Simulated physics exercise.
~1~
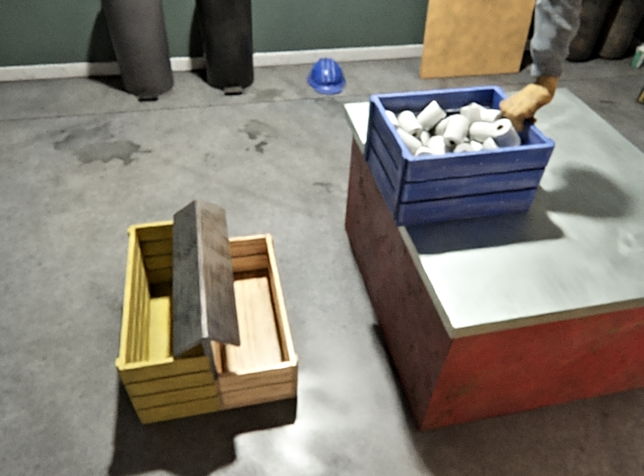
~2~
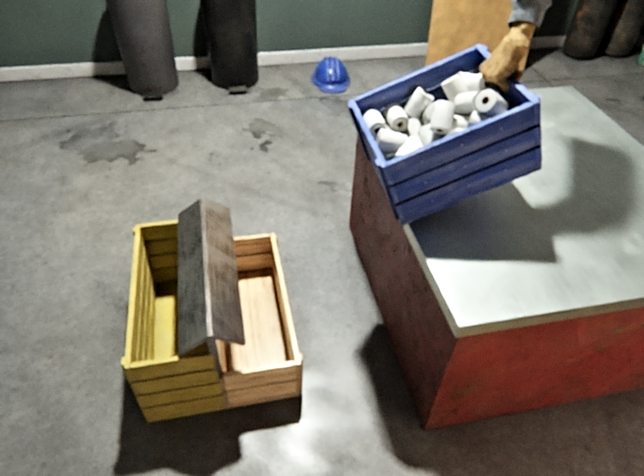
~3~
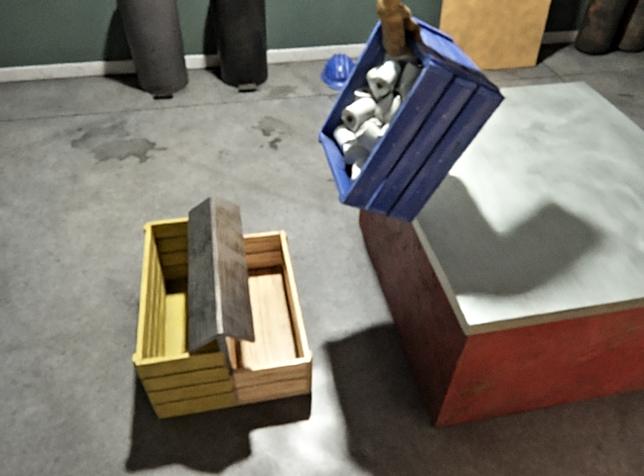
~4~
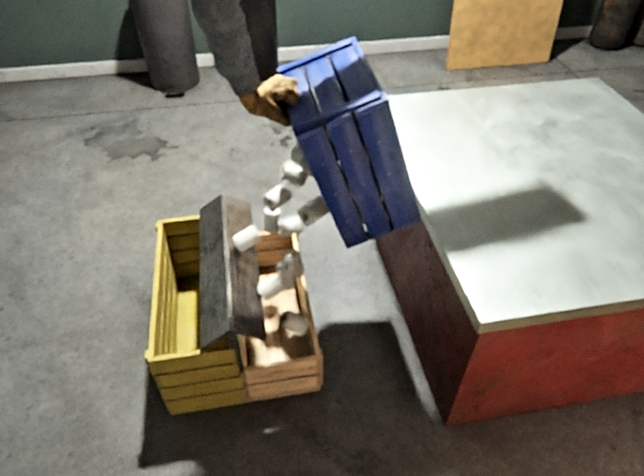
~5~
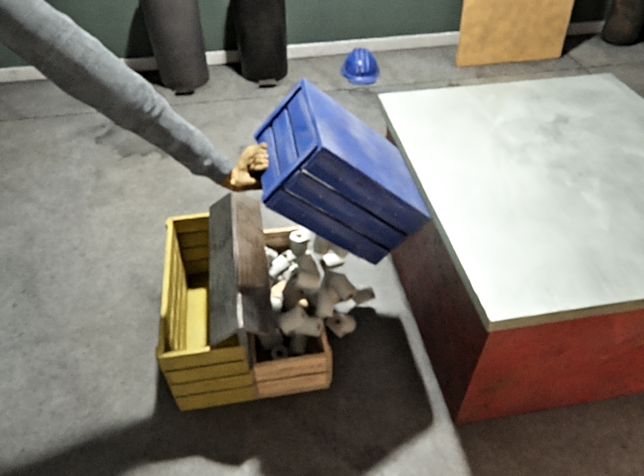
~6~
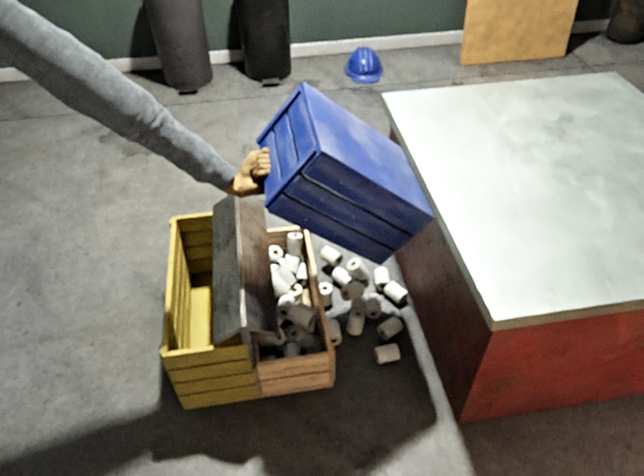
A blue crate tipped by a gloved hand pouring white rolls into the wooden trough, some spilling onto the floor beside it.
